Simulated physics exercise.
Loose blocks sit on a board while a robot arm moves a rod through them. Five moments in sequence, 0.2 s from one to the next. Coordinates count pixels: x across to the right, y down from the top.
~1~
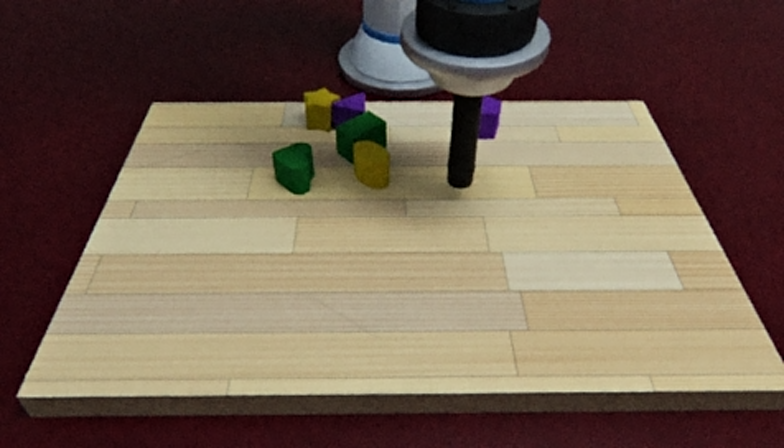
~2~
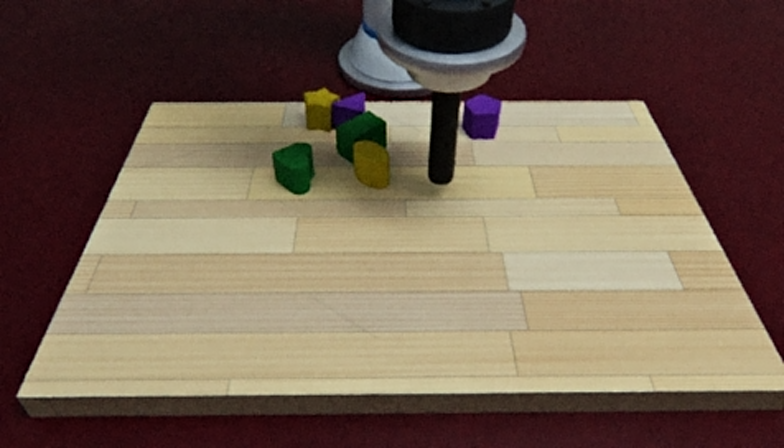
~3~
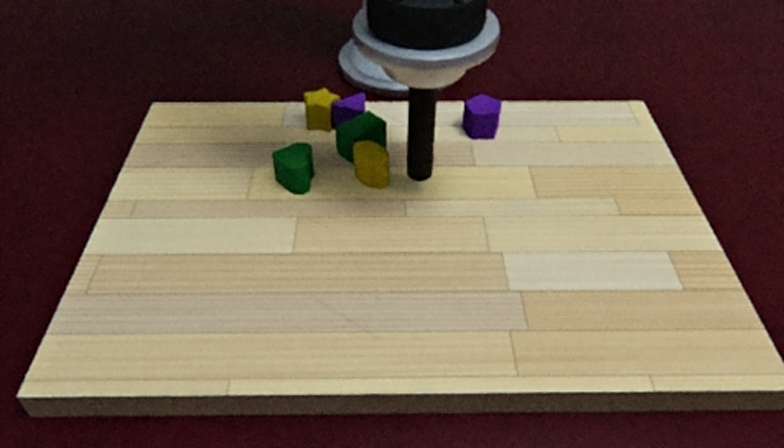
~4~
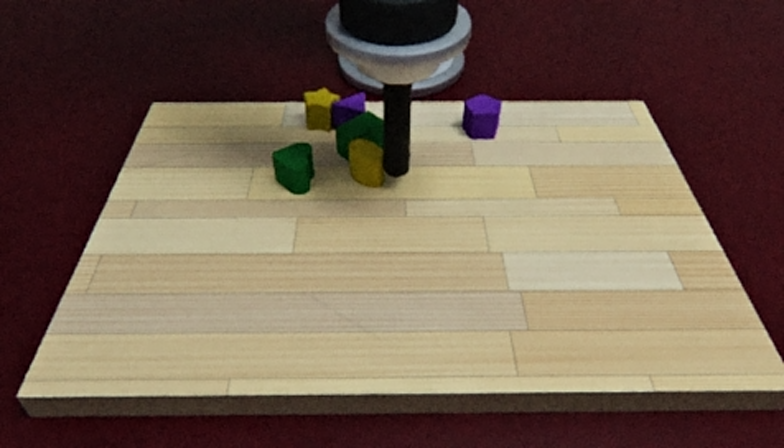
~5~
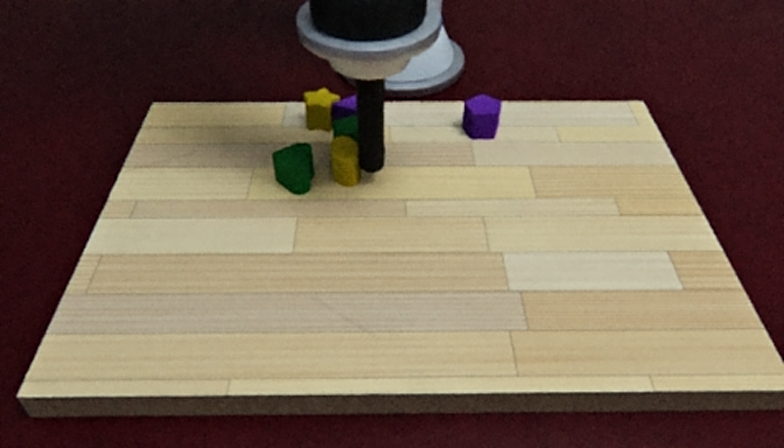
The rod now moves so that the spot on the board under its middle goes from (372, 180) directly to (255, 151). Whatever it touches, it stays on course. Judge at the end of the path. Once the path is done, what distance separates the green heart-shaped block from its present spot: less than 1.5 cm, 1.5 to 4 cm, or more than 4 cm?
The best fit is 1.5 to 4 cm.
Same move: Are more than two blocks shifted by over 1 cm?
No - that is not the case.
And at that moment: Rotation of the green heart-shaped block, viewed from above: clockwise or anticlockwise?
Verdict: Counterclockwise.
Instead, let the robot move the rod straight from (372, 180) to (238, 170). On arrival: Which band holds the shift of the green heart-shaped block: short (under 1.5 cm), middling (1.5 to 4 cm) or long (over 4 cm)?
Displacement: Past 4 cm.
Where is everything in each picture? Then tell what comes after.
In the first frame, rod's lower end at (460, 182); green heart-shaped block at (294, 155); yellow elliptical block at (371, 151); green rectangle at (361, 124).
In the second frame, rod at (441, 178); blocks still.
In the third frame, rod at (419, 174); blocks still.
In the fourth frame, rod at (396, 170); yellow elliptical block at (366, 149).
In the fifth frame, rod at (372, 166); green heart-shaped block at (294, 155); yellow elliptical block at (344, 147); green rectangle partly hidden.
The first path, step by step. One third of the way, rod at (330, 156); green heart-shaped block at (280, 154), turned 45° anticlockwise; yellow elliptical block at (304, 138), turned 25° clockwise.
Two thirds of the way, rod at (290, 146); green heart-shaped block at (265, 154), turned 85° anticlockwise; yellow elliptical block at (263, 131).
At the end, rod at (253, 137); green heart-shaped block at (265, 154), turned 85° anticlockwise; yellow elliptical block at (224, 123); green rectangle still.
